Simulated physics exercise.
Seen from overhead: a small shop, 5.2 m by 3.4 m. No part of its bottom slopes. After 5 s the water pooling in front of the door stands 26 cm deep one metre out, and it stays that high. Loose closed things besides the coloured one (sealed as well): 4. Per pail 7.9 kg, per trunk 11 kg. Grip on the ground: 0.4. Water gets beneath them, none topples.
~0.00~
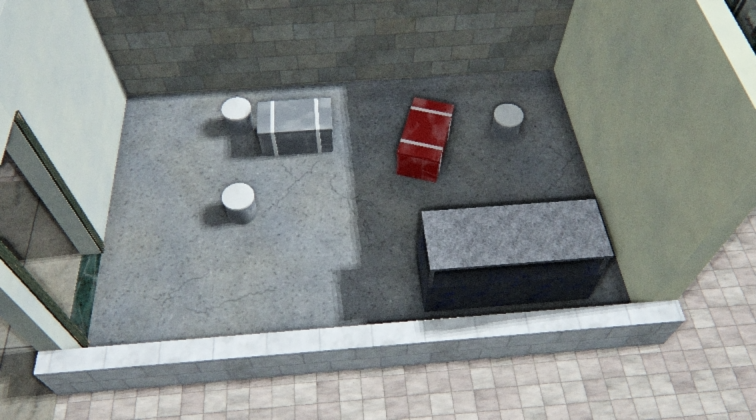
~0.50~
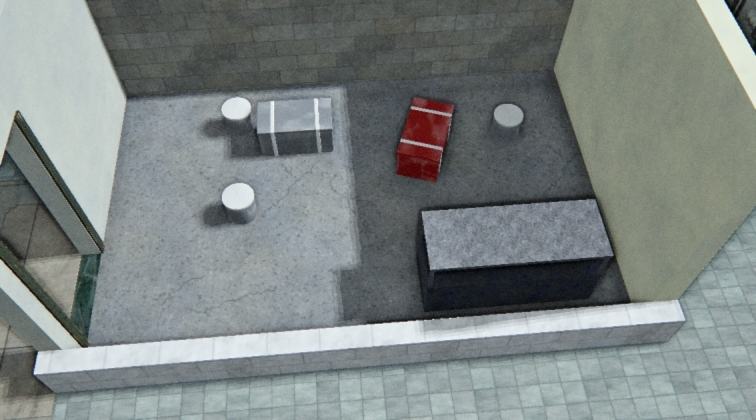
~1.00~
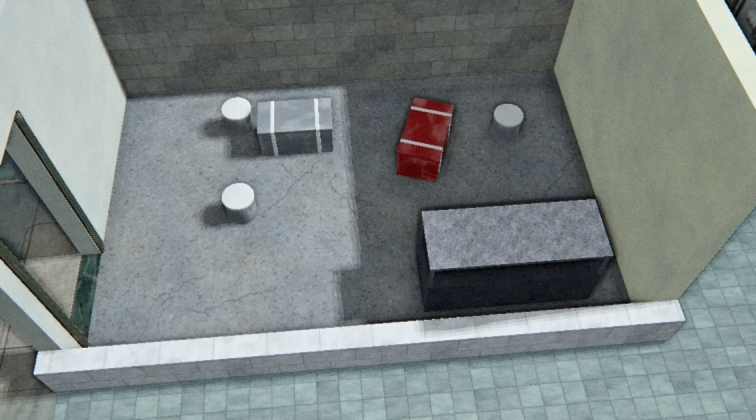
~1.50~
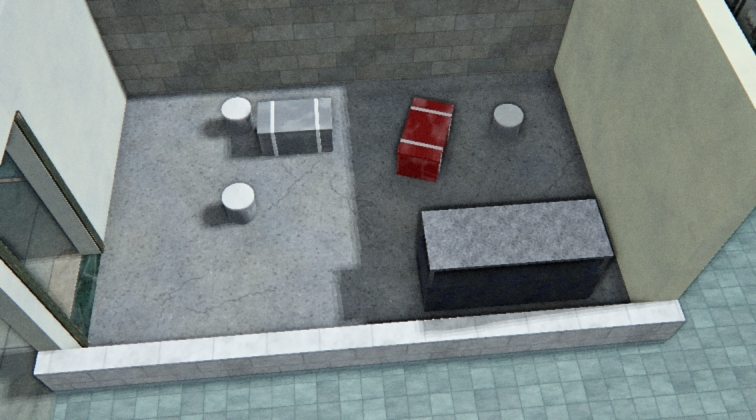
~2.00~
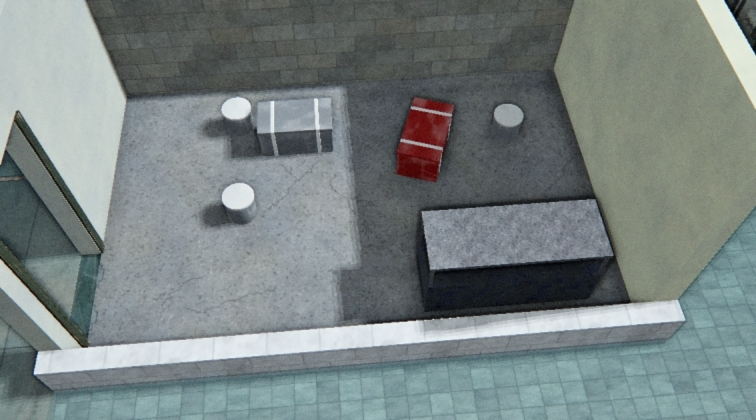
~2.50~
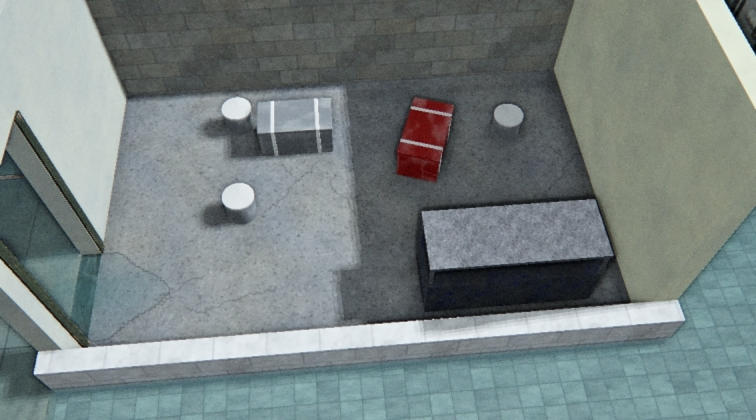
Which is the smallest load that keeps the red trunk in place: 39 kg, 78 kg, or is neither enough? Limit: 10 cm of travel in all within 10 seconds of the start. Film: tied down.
39 kg is enough.
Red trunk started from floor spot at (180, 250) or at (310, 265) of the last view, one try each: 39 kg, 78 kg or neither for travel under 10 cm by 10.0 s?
Well, first only the heavy mass succeeds, and next only the heavy mass succeeds.
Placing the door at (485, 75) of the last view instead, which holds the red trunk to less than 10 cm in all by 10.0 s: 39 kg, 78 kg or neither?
Under that change the small mass suffices.
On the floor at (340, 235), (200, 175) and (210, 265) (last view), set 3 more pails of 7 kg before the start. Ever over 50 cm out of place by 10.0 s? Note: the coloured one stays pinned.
Taking them in order, the first is beyond the line, the second inside the line and the third beyond the line.
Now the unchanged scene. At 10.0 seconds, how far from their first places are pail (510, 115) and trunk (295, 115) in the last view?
They sit 0 cm and 80 cm away, in the order given.
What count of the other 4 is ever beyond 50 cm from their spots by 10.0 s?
The tally stands at 2.
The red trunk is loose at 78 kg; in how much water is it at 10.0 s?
Something like 6 centimetres.
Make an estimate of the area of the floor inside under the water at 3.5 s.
My estimate is roughly 2.5 m2.
After 3.5 s the red trunk would be 0 cm from its start with 39 kg and 0 cm from its start with 78 kg; 0 cm of water round it then.
After 4.5 s the red trunk would be 0 cm from its start with 39 kg and 0 cm from its start with 78 kg; 0 cm of water round it then.
After 7.0 s the red trunk would be 0 cm from its start with 39 kg and 0 cm from its start with 78 kg; 4 cm of water round it then.
After 10.0 s the red trunk would be 0 cm from its start with 39 kg and 0 cm from its start with 78 kg; 6 cm of water round it then.
